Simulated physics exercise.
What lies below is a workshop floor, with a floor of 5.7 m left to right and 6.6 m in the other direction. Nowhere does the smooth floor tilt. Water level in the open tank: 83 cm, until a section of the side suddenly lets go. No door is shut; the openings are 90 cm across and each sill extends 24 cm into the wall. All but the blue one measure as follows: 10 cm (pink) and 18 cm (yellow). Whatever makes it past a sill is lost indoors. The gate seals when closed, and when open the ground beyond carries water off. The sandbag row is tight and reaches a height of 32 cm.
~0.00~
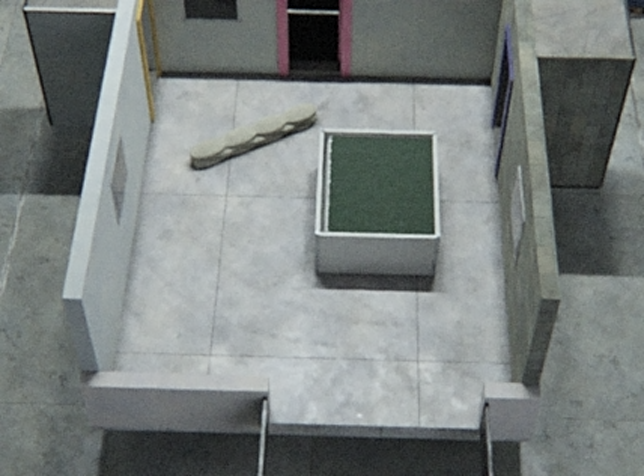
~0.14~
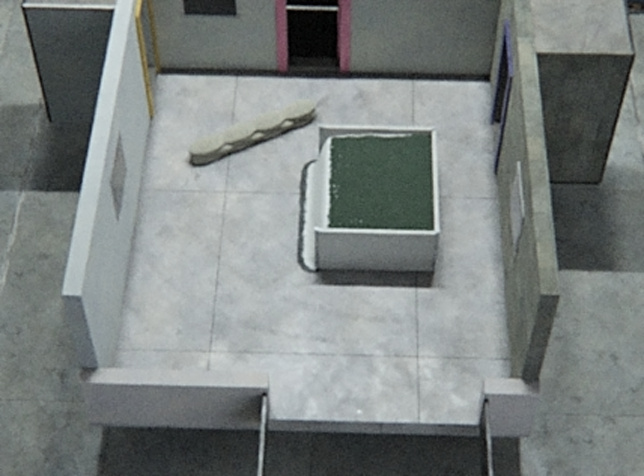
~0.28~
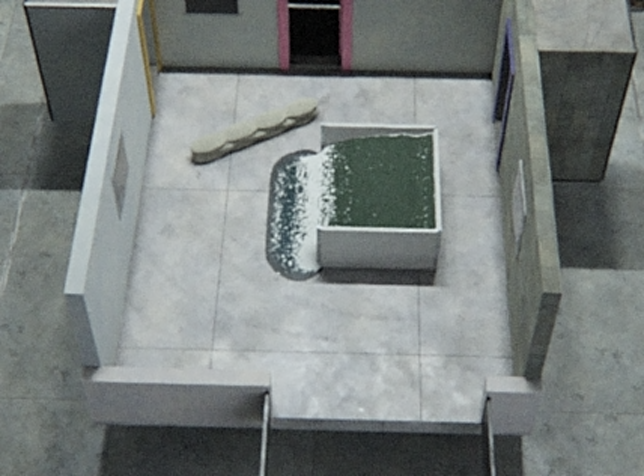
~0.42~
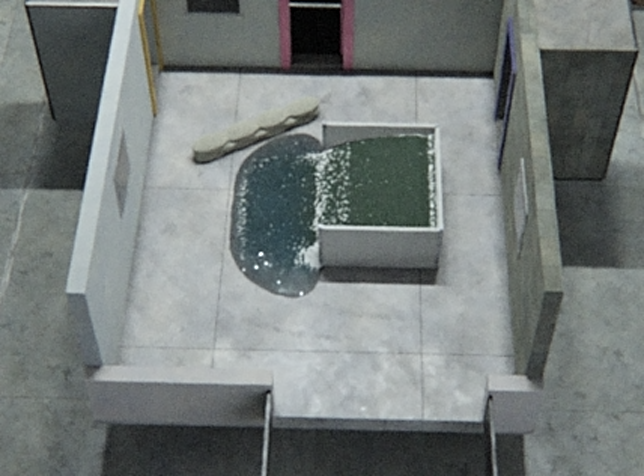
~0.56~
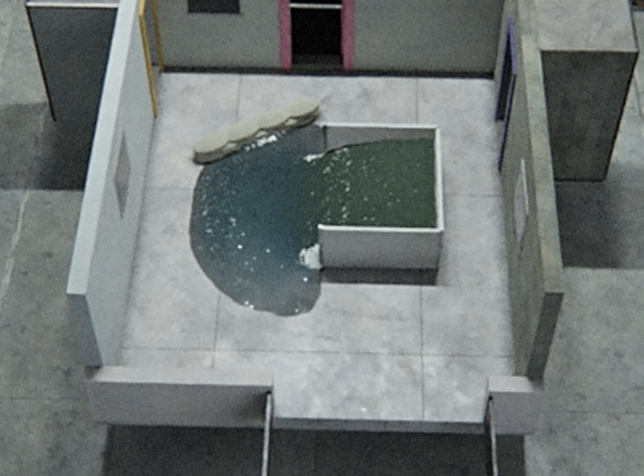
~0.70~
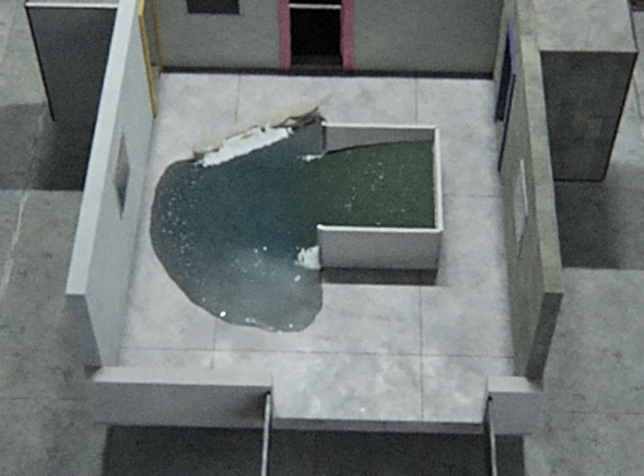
In a small walled room with a pale floor, water poured from the left side of an open tank, spread leftward in a widening dark pool, and washed against a long wavy barrier.
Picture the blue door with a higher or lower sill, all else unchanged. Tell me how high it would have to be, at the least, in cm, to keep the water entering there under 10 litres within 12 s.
It would have to be about 10.5 cm.
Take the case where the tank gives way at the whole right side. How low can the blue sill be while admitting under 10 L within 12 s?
Required height: Approx. 29 cm.
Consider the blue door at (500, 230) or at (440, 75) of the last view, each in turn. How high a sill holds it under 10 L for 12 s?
11.5 and 8.5 cm.
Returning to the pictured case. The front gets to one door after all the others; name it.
Last comes the blue one.
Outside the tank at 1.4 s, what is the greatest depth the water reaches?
Roughly 54 cm.
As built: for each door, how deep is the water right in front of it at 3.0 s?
Pink door 6 cm, blue door 0 cm, yellow door 13 cm.
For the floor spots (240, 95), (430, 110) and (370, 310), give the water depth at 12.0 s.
About 7, 8 and 5 cm respectively.
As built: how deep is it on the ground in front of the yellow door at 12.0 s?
5.5 cm.
After 1.4 s water covers 35 % of the floor, deepest (54 cm) near (155, 192); it has not reached the blue door.
After 3.0 s water covers 55 % of the floor, deepest (39 cm) near (113, 398); it has not reached the blue door.
After 12.0 s water covers 95 % of the floor, deepest (10 cm) near (327, 120); 8 cm at the blue door, 7 litres in over its 11 cm sill.
At the blue door as built, the water arrived by 3.9 s and peaked near 13 cm at 8.2 s.
With a sill of 8.5 cm, 30 litres would have come in within the 12 s; with 12 cm, 3 litres. So under 10 litres takes about 10.5 cm.
